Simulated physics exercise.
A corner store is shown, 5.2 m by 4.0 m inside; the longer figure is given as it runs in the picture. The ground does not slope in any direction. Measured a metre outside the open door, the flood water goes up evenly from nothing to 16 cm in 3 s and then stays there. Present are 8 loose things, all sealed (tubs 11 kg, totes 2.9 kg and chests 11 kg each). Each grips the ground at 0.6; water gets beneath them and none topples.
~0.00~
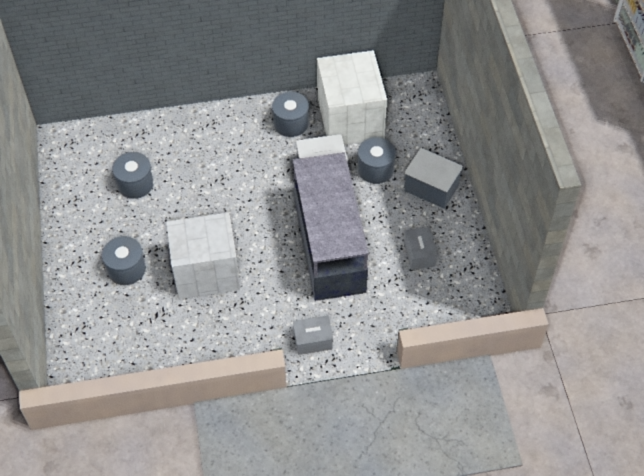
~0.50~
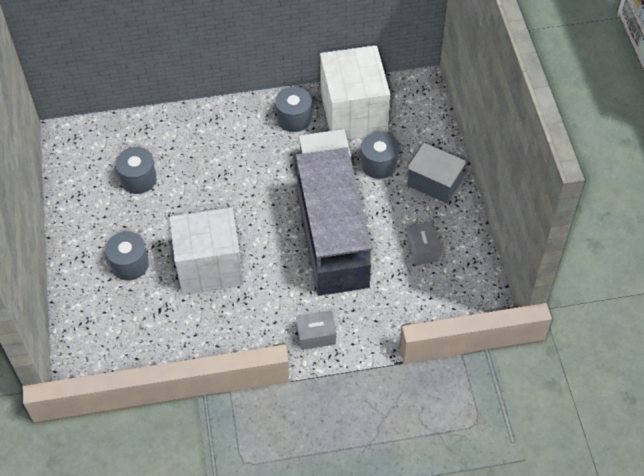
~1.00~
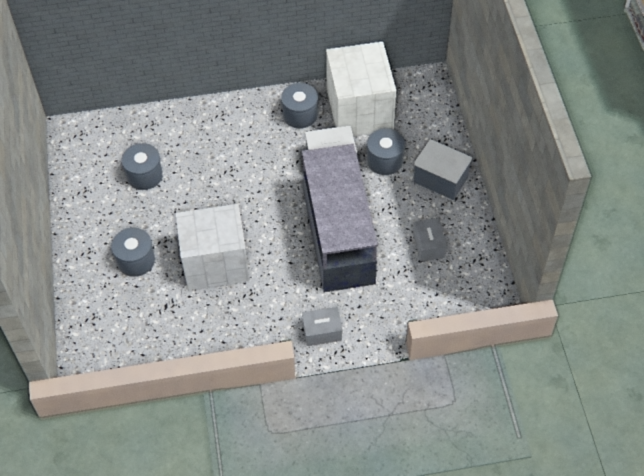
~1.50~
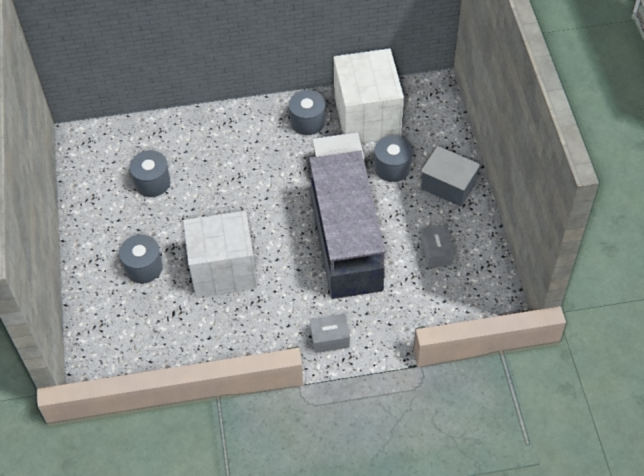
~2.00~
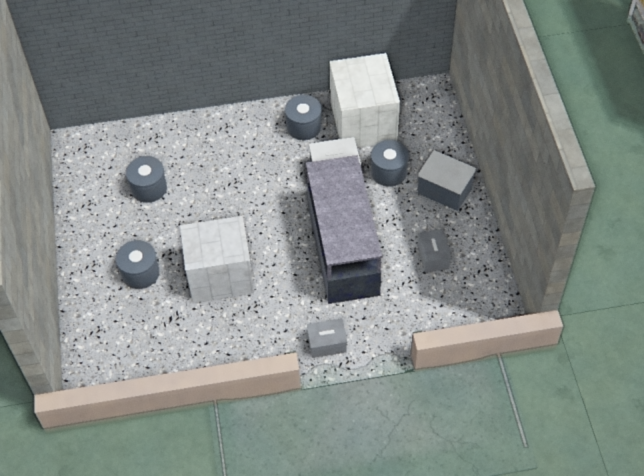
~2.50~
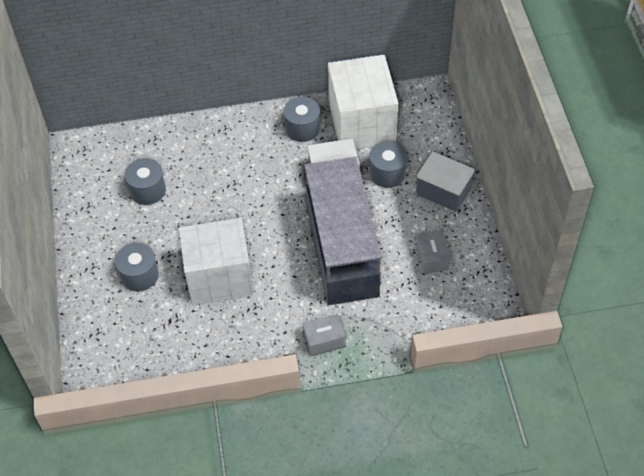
A walled store stands as green water spreads around its front, then enters through the doorway.
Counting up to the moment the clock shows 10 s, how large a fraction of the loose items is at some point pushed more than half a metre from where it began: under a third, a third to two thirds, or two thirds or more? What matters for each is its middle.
One third up to two thirds.
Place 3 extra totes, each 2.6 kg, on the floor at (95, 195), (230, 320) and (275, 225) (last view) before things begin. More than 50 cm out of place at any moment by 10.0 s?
In turn: Within the mark, beyond the mark, beyond the mark.
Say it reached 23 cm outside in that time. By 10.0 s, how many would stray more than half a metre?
Count under that change: 4.
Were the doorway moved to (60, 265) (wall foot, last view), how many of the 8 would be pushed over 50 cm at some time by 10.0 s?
1.
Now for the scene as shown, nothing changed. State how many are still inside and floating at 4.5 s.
Of them, 1.
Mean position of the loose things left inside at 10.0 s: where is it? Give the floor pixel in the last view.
Somewhere near (295, 167).
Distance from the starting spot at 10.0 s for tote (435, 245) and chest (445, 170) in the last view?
In that order: 150 cm, 120 cm.
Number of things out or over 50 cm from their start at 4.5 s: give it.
1.
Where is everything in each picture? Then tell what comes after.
A tote at (313, 330) rests on the ground; a tub at (290, 105), on the bottom; water covers 0.0 m2; 0 of 8 have shifted, in the first picture.
A tote at (316, 325), on the bottom; a tub at (293, 100), on the bottom; 0.0 m2 under water; 0 of 8 have shifted, in the second picture.
A tote at (322, 321), on the bottom; a tub at (299, 97), on the bottom; 0.0 m2 under water; 0 of 8 have shifted, in the third picture.
A tote at (330, 328), on the bottom; a tub at (307, 104), on the bottom; 0.0 m2 under water; 0 of 8 have shifted, in the fourth picture.
A tote at (327, 333), on the bottom; a tub at (303, 109) rests on the ground; 0.0 m2 under water; 0 of 8 have shifted, in the fifth picture.
A tote at (324, 330) rests on the ground, 6 cm from its start; a tub at (302, 110) rests on the ground; water covers 0.5 m2; 1 of 8 have shifted, in the sixth picture.
After 3.5 s 1 of 8 are over 50 cm from their spots; 0 afloat.
After 4.5 s 1 of 8 are over 50 cm from their spots; 1 afloat.
After 7.0 s 2 of 8 are over 50 cm from their spots; 2 afloat.
After 10.0 s 3 of 8 are over 50 cm from their spots, and 3 have been at some point; 3 afloat.
